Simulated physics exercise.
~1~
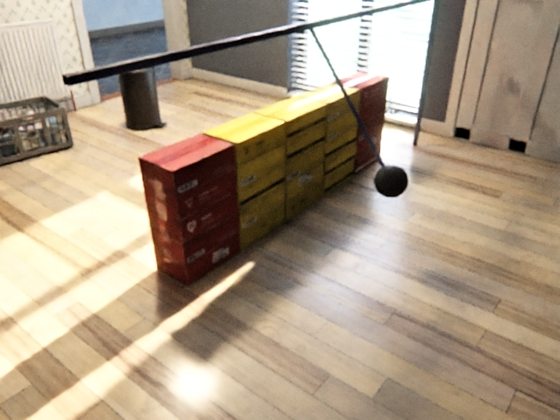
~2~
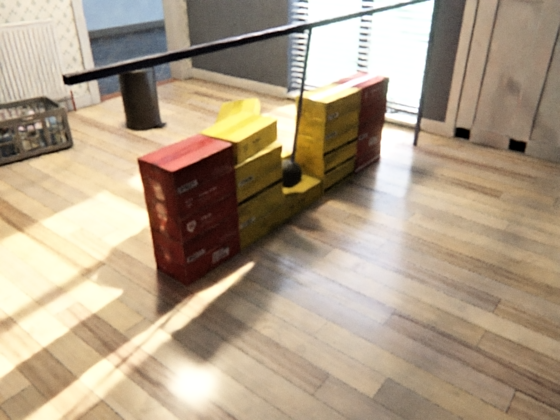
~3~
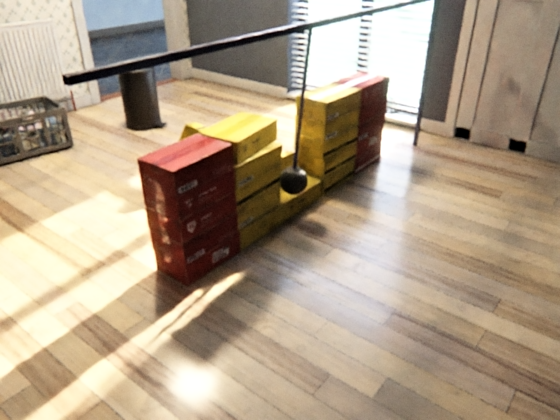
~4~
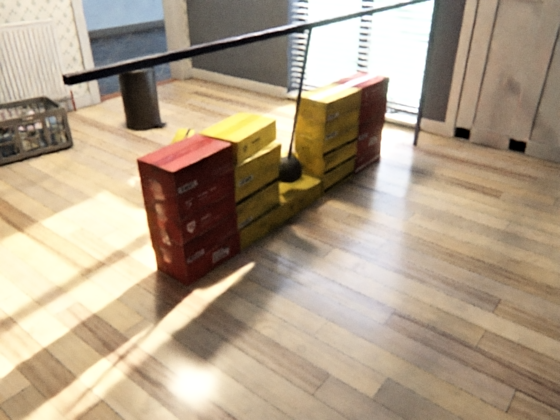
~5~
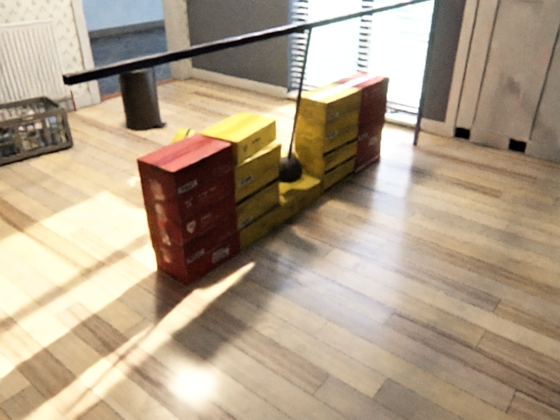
A hanging black ball swings into a box wall, knocking yellow boxes loose between standing red ends.
